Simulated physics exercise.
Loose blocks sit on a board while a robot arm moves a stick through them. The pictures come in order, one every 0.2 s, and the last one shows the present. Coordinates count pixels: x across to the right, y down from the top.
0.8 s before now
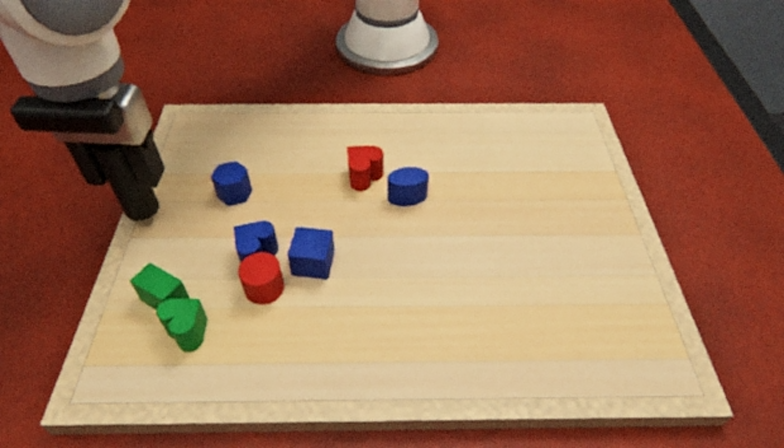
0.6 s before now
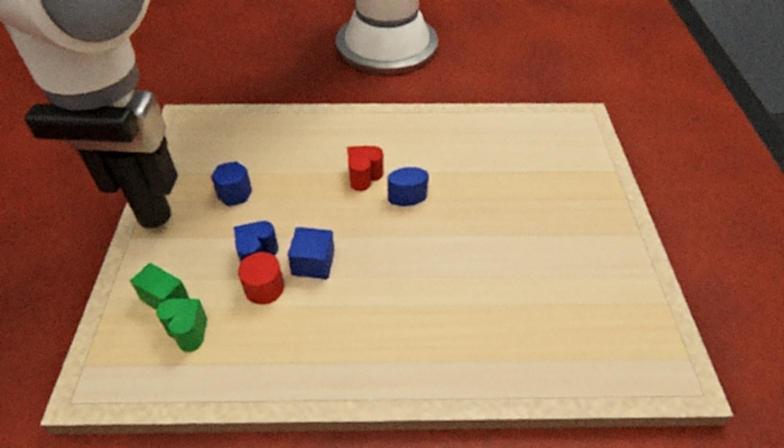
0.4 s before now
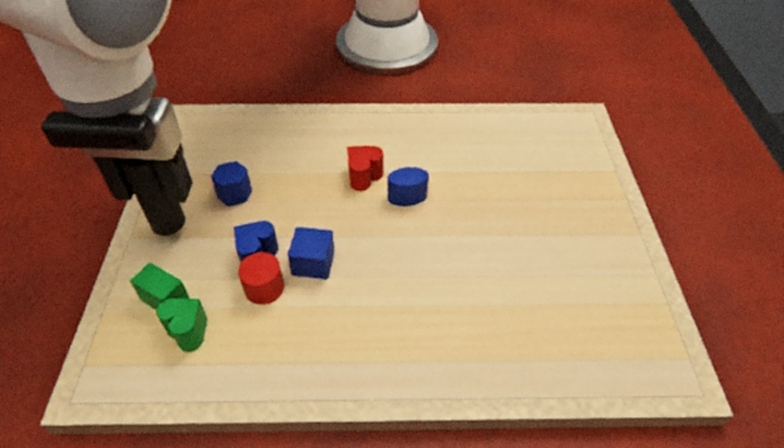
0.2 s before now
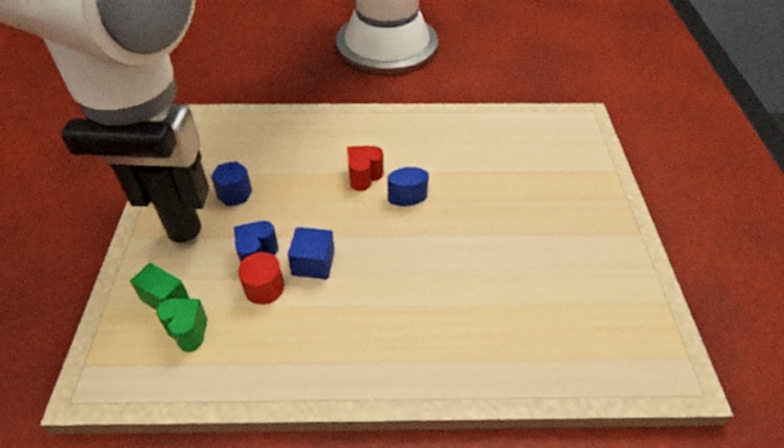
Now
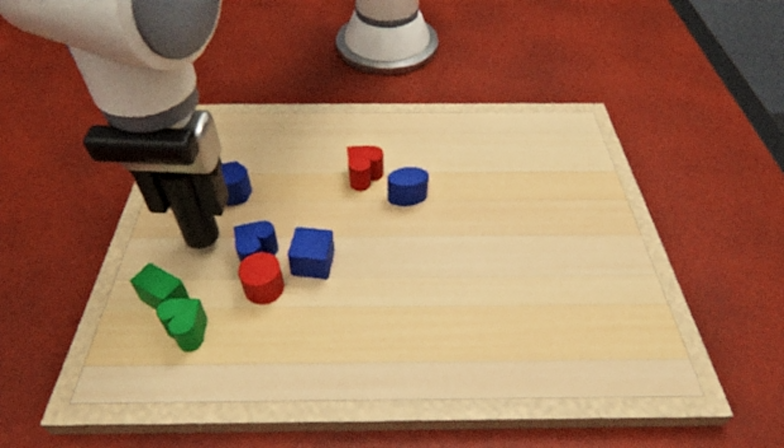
A robot arm moved its dark stick a short way right and slightly toward the viewer across a wooden board, nearing a blue heart block, while the red, green and blue blocks stayed still.
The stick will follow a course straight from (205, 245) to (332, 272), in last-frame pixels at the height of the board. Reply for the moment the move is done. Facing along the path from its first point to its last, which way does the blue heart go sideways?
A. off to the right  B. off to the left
Choice B: Off to the left.
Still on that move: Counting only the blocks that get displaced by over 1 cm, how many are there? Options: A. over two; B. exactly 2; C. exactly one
The answer is B.
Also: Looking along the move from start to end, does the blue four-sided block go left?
The answer is yes.
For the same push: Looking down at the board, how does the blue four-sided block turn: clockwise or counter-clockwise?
It twists clockwise.
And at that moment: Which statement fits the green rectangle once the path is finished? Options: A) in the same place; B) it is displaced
It's A.
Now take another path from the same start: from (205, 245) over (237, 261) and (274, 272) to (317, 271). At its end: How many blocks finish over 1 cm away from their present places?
I expect three or more blocks to move.
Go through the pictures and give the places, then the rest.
In the first frame, stick's lower end (142, 209); green rectangle (155, 280); blue heart (252, 235); red disc (259, 268); blue four-sided block (310, 242).
In the second frame, stick (155, 216); blocks still.
In the third frame, stick (168, 223); blocks still.
In the fourth frame, stick (184, 230); blocks still.
In the fifth frame, stick (202, 236); green rectangle (155, 280); blue heart (252, 235); red disc (259, 268); blue four-sided block (310, 242).
The first path, step by step. One third of the way, stick (246, 244); blue heart (278, 236), turned 25° clockwise; blue four-sided block (318, 243).
Two thirds of the way, stick (289, 253); blue heart (322, 235); blue four-sided block (358, 245), turned 45° clockwise.
At the end, stick (331, 263); green rectangle still; blue heart (356, 232), turned 30° anticlockwise; red disc still; blue four-sided block (393, 245), turned 70° clockwise.
